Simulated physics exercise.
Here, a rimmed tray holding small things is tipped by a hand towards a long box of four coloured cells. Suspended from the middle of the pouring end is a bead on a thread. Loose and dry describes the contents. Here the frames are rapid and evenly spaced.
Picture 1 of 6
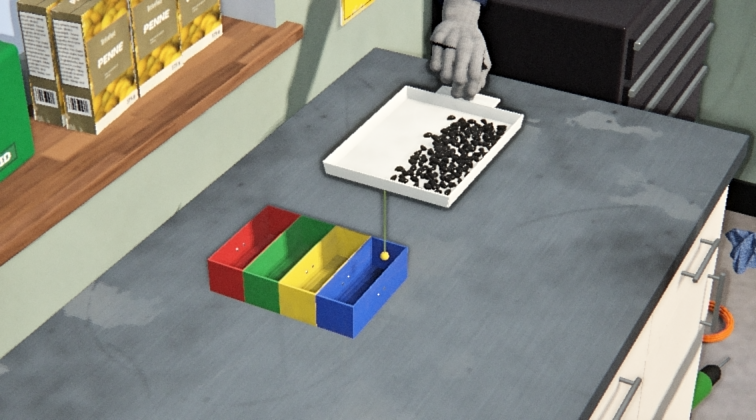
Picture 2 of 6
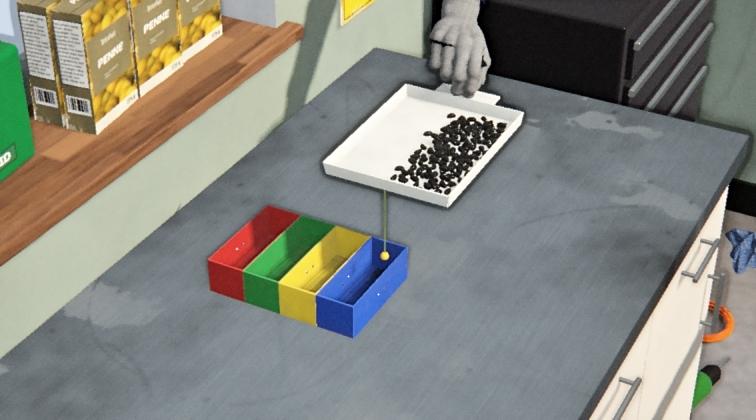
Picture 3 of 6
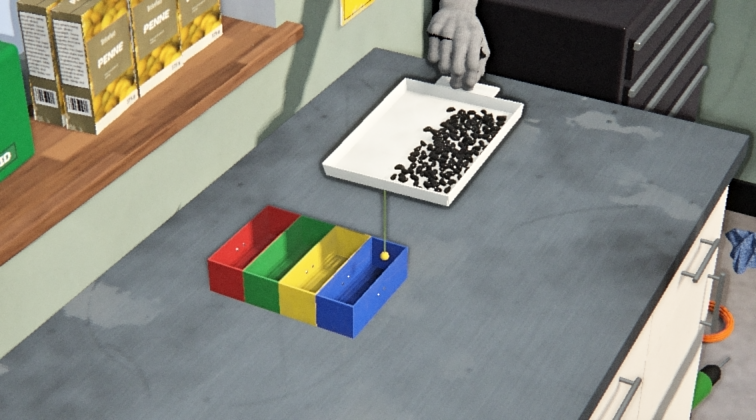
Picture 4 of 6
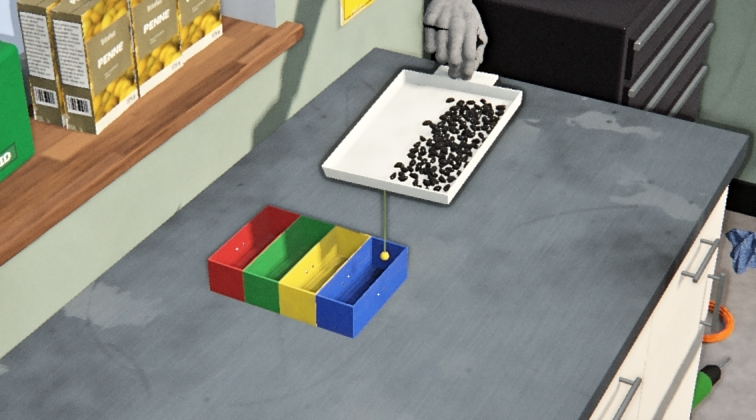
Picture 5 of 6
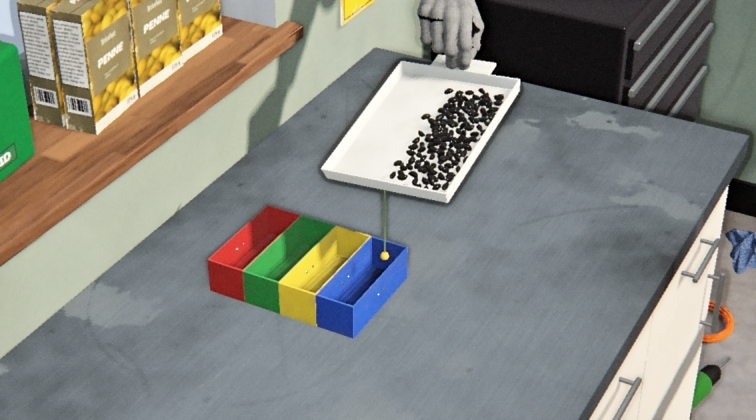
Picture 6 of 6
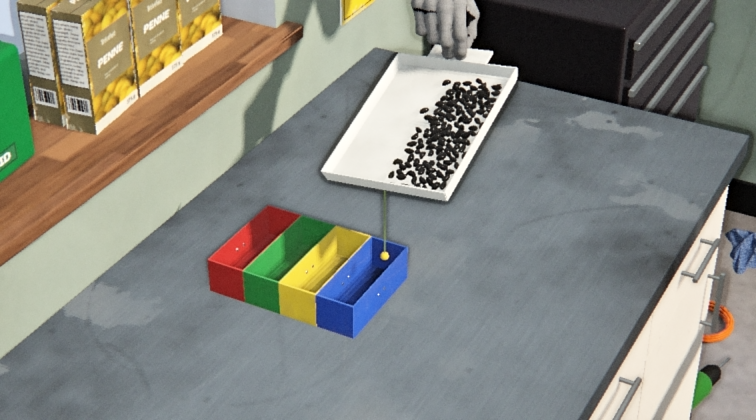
At first, a gray hand holds the far edge of a white tray of black beans, level above a box with red, green, yellow and blue cells. Then the hand gradually tilts the tray, its near edge dipping slightly at the left corner, while the beans stay bunched toward the right side.
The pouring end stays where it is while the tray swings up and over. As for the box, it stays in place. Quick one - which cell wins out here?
The yellow one wins out.
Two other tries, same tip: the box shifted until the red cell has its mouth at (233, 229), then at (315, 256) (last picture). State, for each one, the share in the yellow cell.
Roughly 20% first, roughly 10% second.
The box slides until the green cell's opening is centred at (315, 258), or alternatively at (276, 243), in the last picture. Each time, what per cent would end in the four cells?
100 % for the first, 90 % for the second.
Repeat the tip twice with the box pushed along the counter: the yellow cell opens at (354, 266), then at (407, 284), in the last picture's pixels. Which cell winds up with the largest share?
In order: The cell in green, red.
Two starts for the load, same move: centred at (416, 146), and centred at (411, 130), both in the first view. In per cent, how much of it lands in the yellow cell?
Some 50 and then some 70 per cent.
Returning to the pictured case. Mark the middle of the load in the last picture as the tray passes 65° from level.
The middle of the pieces shows up near (372, 159).
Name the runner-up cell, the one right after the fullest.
Just behind the top cell comes blue.
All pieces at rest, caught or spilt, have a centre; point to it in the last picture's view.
About pixel (323, 293).
Just after the last frame, tray tipped steeply; almost all on the tray; about a tenth falling or outside the box.
A moment on, tray tipped past a quarter turn; roughly a third on the tray; roughly a quarter in the yellow cell; just a few in the blue cell; just a few in the green cell; roughly a third falling or outside the box.
Further on, tray tipped past a quarter turn; roughly two thirds in the yellow cell; roughly a quarter in the blue cell; about a tenth in the green cell; about a tenth falling or outside the box.
When it is over, tray tipped past a quarter turn; roughly two thirds in the yellow cell; roughly a quarter in the blue cell; about a tenth in the green cell; not one in the red cell; about a tenth outside the box.
